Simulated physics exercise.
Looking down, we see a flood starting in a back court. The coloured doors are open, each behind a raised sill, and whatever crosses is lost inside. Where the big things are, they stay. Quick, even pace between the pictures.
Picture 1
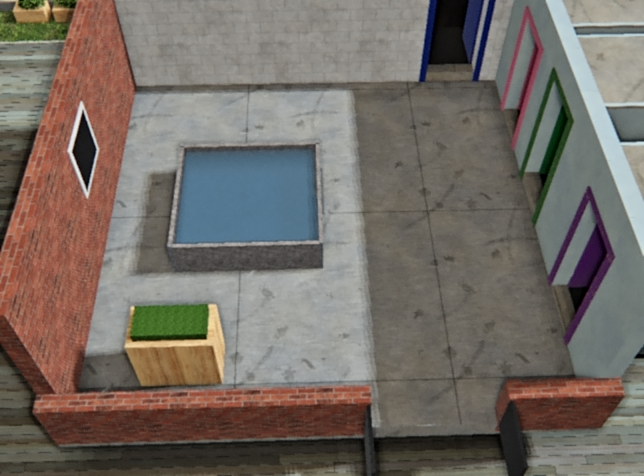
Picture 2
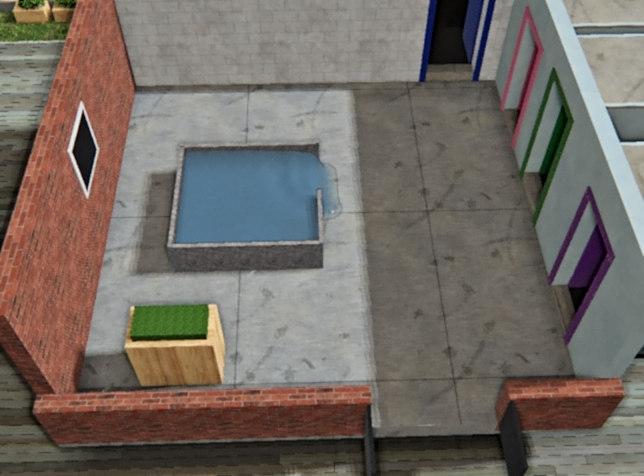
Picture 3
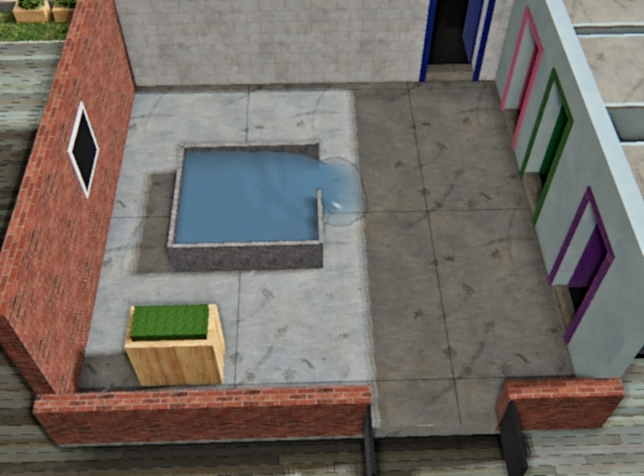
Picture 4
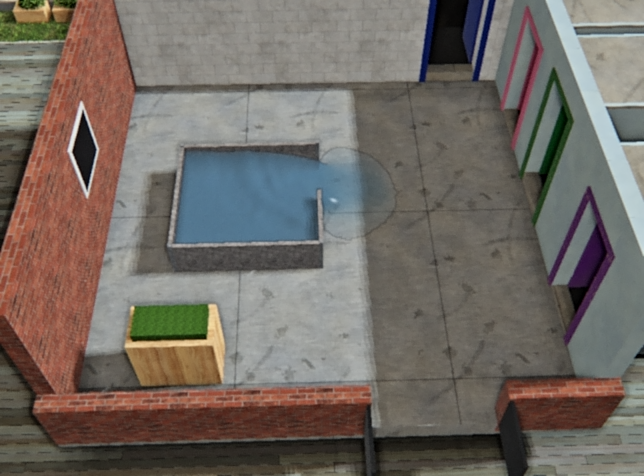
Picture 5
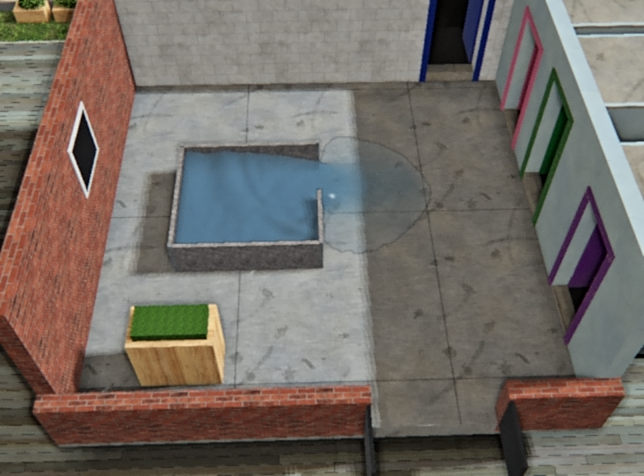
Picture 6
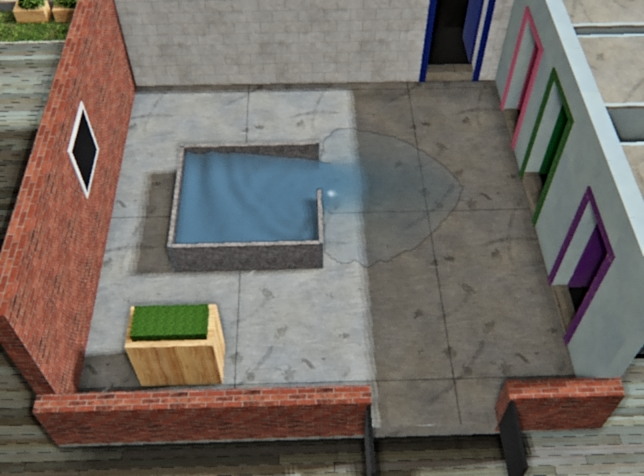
In a walled back court, water pours from the tank's right side and spreads rightward.
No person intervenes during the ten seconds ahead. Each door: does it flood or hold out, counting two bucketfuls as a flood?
The pink door lets too much in there. The purple door lets too much in there. The green door lets in little enough there. The blue door lets in little enough there.
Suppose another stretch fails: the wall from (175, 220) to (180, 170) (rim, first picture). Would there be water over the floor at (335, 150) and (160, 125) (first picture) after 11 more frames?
Note: Point one unreached; point two inundated.
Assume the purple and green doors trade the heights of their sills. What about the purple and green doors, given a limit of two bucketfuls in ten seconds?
Purple door falls short, green door tops the mark.
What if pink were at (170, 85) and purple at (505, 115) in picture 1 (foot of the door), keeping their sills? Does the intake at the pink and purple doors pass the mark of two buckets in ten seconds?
As I see it, the pink door stays within the limit and the purple door tops the limit.
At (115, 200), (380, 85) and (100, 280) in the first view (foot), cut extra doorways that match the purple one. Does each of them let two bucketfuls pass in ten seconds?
First stays short of it, second crosses the line, third stays short of it.
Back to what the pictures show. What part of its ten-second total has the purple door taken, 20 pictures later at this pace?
Estimate: Roughly 20 %.
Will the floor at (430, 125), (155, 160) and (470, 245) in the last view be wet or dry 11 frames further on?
Result, in the order given: Wetted / not wetted / wetted.
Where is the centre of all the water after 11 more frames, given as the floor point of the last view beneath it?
Around pixel (316, 202) of the last picture.
A moment on, water covers 25 % of the floor; the pink door not reached, the purple door not reached, the green door wet at the sill, nothing in, the blue door not reached.
Next, water covers 35 % of the floor; the pink door over two buckets in, the purple door wet at the sill, nothing in, the green door wet at the sill, nothing in, the blue door wet at the sill, nothing in.
Then, water covers 35 % of the floor; the pink door far over two buckets in, the purple door under two buckets in, the green door under two buckets in, the blue door wet at the sill, nothing in.
Later, water covers 50 % of the floor; the pink door far over two buckets in, the purple door over two buckets in, the green door under two buckets in, the blue door wet at the sill, nothing in.
In the end, water covers 80 % of the floor; the pink door far over two buckets in, the purple door over two buckets in, the green door under two buckets in, the blue door wet at the sill, nothing in.
